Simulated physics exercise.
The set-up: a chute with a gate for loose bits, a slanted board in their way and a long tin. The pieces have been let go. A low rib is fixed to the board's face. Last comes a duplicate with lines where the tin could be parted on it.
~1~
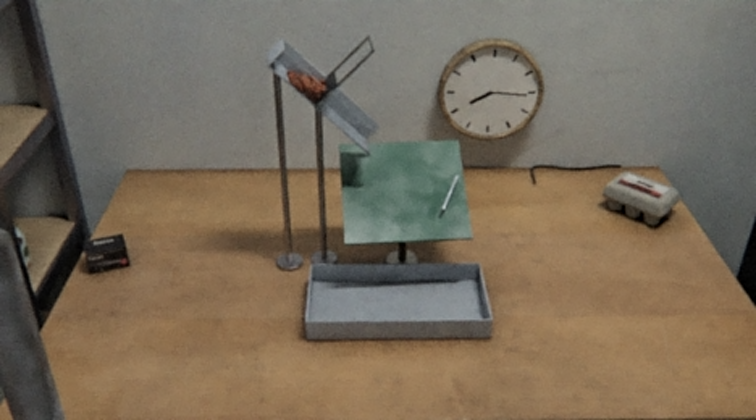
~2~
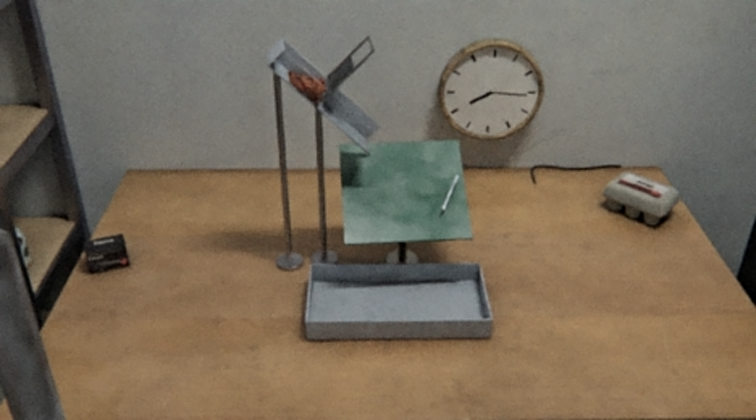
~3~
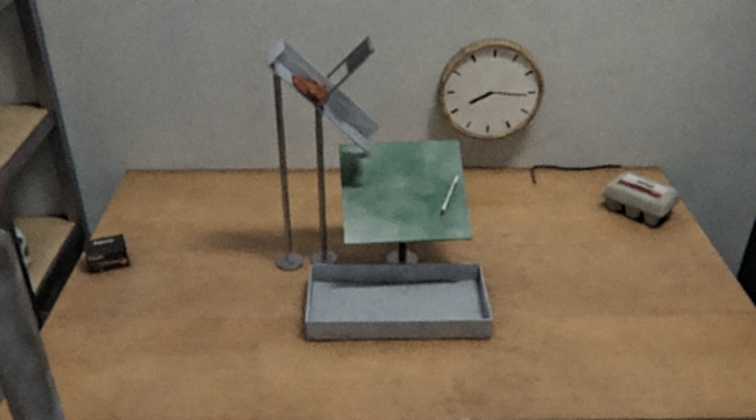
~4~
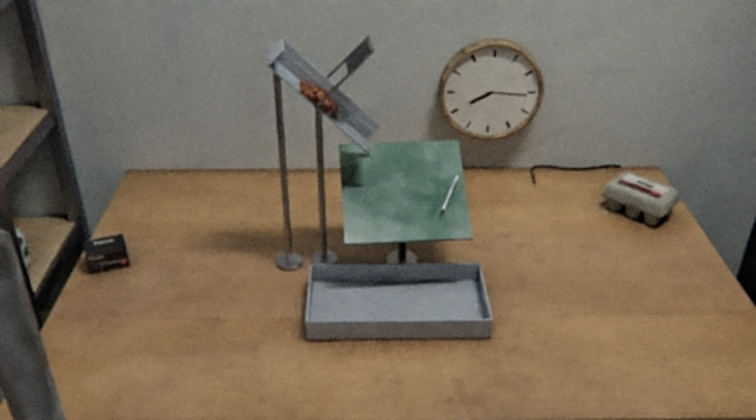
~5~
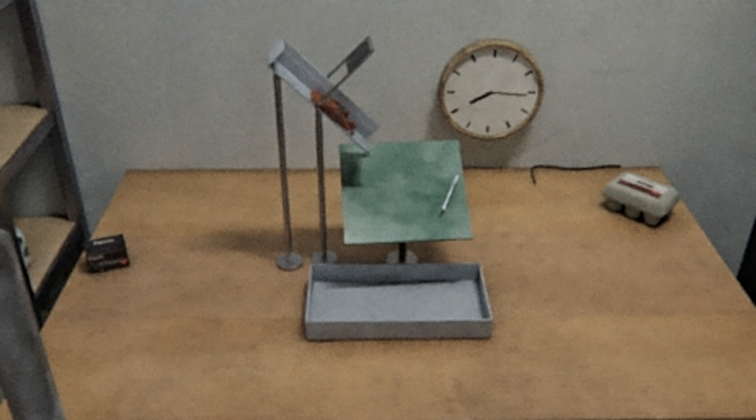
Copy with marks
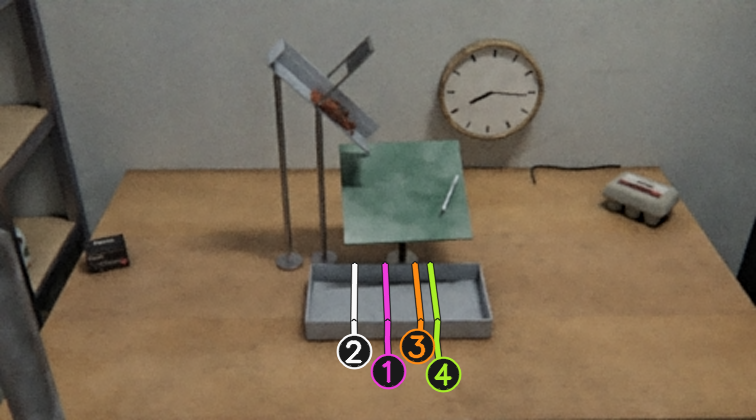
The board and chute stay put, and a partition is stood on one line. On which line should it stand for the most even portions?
Choose 4.
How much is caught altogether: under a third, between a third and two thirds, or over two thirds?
It is over two thirds.
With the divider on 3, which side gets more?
The right side.
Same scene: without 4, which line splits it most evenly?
Line 3.
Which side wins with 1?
More lands on the right.
On the marked copy, line 1 crosses the front rim at (387, 321); line 2 crosses the front rim at (354, 321); line 3 crosses the front rim at (420, 320); line 4 crosses the front rim at (437, 320).
With 1, of what is caught, only a few on the left of the divider, all but a few on the right.
With 2, of what is caught, none at all on the left of the divider, the whole lot on the right.
With 3, of what is caught, close to a quarter on the left of the divider, the bulk on the right.
With 4, of what is caught, close to half on the left of the divider, close to half on the right.
